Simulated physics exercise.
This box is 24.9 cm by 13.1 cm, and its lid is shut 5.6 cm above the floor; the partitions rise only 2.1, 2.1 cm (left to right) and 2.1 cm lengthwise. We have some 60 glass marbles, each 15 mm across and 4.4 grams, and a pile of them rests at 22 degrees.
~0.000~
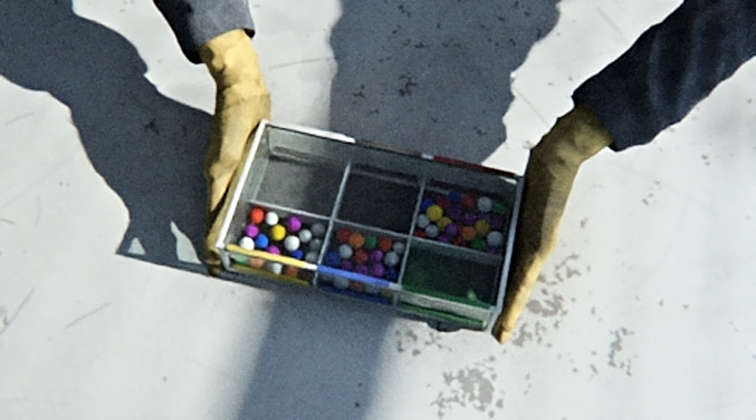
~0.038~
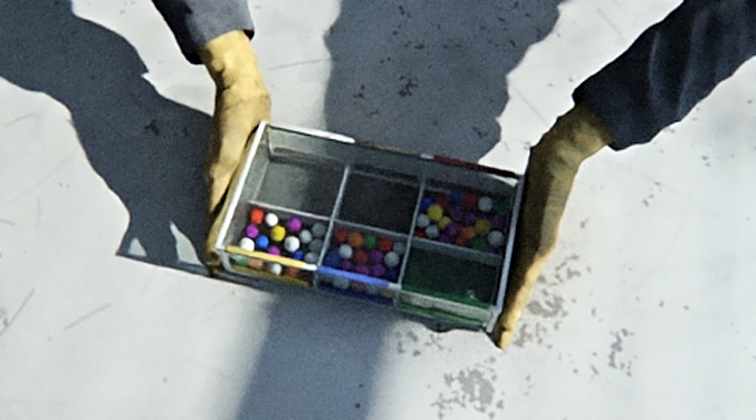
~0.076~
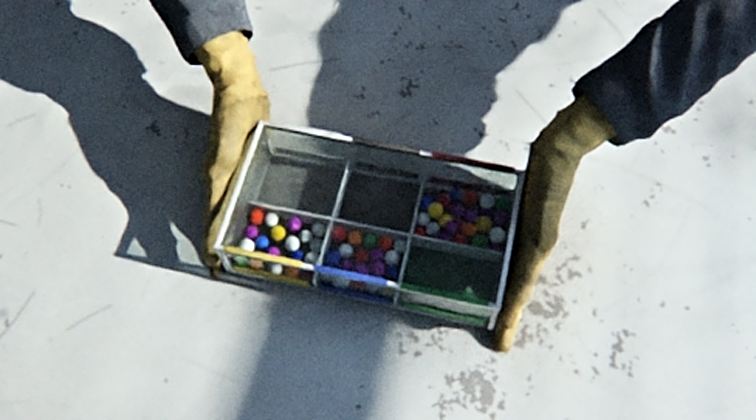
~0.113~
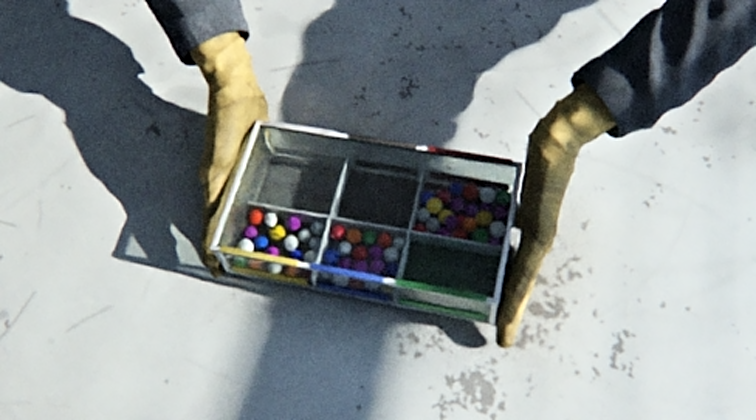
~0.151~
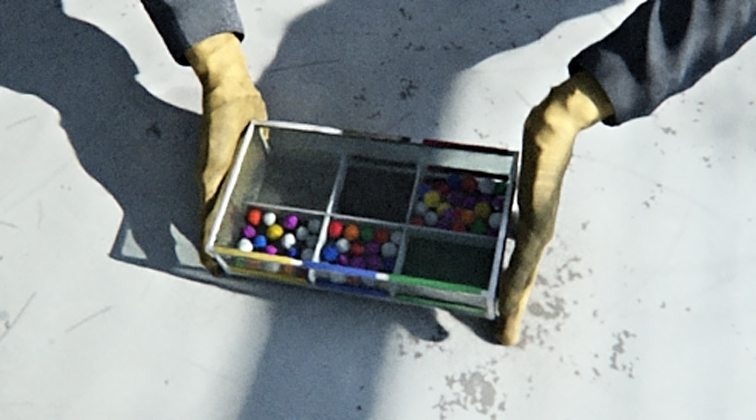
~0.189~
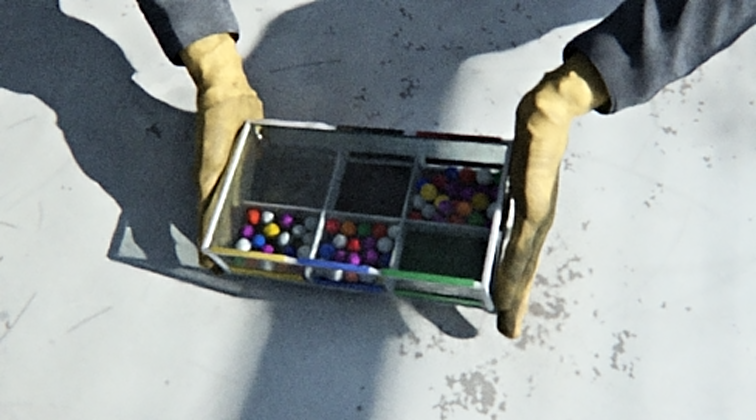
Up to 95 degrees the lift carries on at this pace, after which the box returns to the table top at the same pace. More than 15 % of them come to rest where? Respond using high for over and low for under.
Red low, blue low, green low, yellow high, white high, black low.
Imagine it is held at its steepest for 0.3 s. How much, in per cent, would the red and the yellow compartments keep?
Final amounts, red 0% and yellow 70%.
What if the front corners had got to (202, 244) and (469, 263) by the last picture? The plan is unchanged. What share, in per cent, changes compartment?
It comes to around 75 per cent in that case.
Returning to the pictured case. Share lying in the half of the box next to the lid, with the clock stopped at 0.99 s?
About 40 per cent.
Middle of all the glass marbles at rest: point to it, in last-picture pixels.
When it all comes to rest, the middle is near (282, 239).
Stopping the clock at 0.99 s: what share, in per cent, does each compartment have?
Red = 30, blue = 30, green = 0, yellow = 35, white = 0, black = 5 (per cent).
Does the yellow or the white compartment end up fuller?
Yellow.
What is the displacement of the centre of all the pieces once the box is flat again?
I'd say close to 9.0 cm in total.
Then, at 0.99 s, tilt 95 degrees; red 30 %, blue 30 %, yellow 35 %, black 5 %.
Then, at 1.52 s, tilt 42 degrees; blue 5 %, yellow 75 %, white 25 %.
Then, at 2.11 s, tilt 0 degrees; blue 5 %, yellow 70 %, white 25 %.
By 3.1 s all is still; red 0 %, blue 5 %, green 0 %, yellow 70 %, white 25 %, black 0 %.
